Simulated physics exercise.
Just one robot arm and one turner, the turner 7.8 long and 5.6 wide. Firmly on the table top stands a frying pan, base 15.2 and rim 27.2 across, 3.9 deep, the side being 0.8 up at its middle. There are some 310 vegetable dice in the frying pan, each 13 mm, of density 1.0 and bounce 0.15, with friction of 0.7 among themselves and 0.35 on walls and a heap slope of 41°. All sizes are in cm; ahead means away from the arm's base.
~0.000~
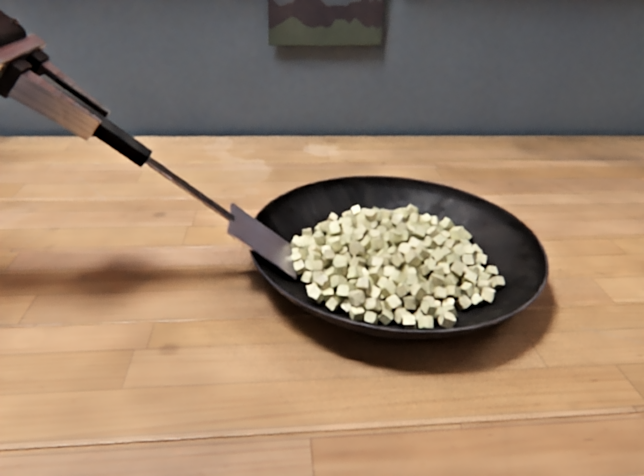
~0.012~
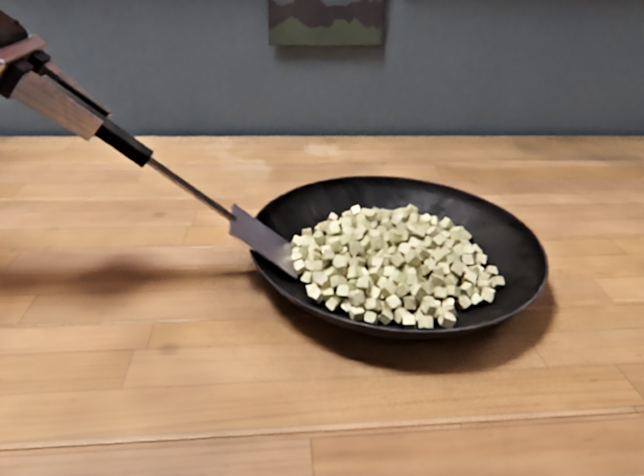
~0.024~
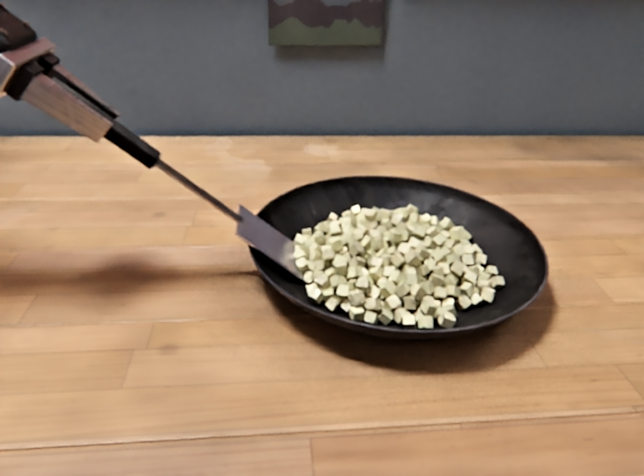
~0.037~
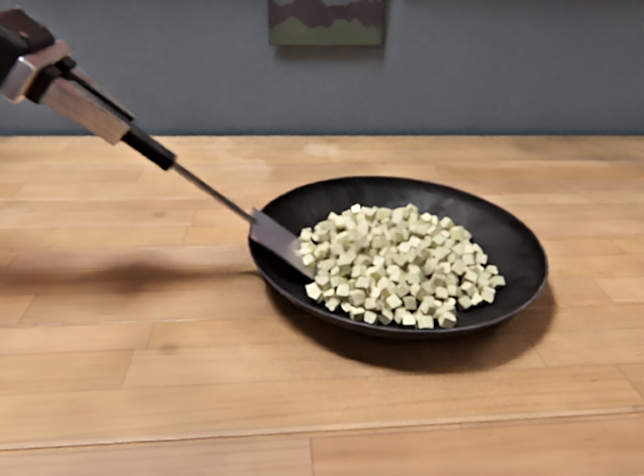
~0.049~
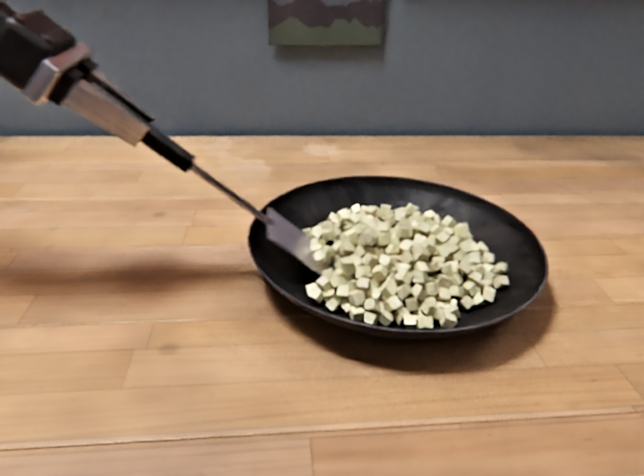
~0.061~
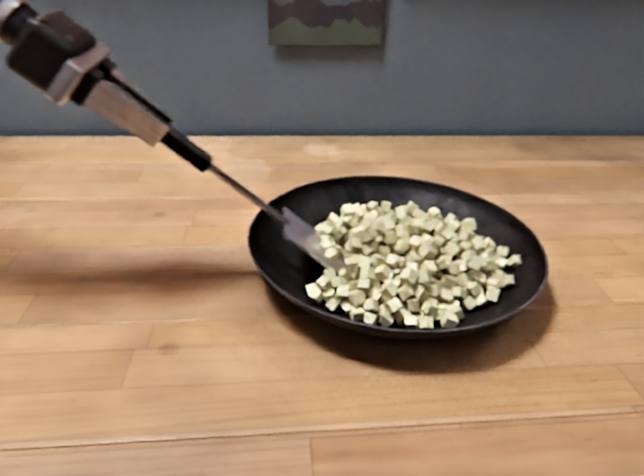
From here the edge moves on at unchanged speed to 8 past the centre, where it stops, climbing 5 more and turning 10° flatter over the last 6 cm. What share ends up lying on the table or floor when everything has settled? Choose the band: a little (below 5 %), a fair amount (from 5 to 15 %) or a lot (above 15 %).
It is a lot, above 15 %.
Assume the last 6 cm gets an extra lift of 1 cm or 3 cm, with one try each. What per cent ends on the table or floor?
You'd get some 15 per cent with the first setting and some 25 per cent with the second.
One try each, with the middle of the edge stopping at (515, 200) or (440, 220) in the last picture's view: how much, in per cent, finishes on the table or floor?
The two tries give near 30 and near 10 in a hundred.
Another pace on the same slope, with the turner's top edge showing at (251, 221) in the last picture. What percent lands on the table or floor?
5 %.
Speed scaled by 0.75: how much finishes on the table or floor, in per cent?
Roughly 10 per cent.
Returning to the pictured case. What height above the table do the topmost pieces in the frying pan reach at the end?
Top of the heap: Roughly 5.0 cm above the table top.
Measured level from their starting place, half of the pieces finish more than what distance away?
The figure is about 4 cm.
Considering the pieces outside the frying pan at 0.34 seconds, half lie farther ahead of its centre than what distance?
That distance is around 22 cm.
After 0.09 s, sloping 41°, highest piece 6 above the table; 314 in the frying pan.
After 0.13 s, sloping 38°, highest piece 7 above the table; 312 in the frying pan, 2 on the blade or in flight.
After 0.34 s, sloping 31°, highest piece 9 above the table; 253 in the frying pan, 48 on the table or floor, 13 on the blade or in flight.
After 1.39 s, sloping 31°, highest piece 5 above the table; 253 in the frying pan, 61 on the table or floor.
At rest, 253 in the frying pan, 61 on the table or floor. That is 19 % on the table or floor.
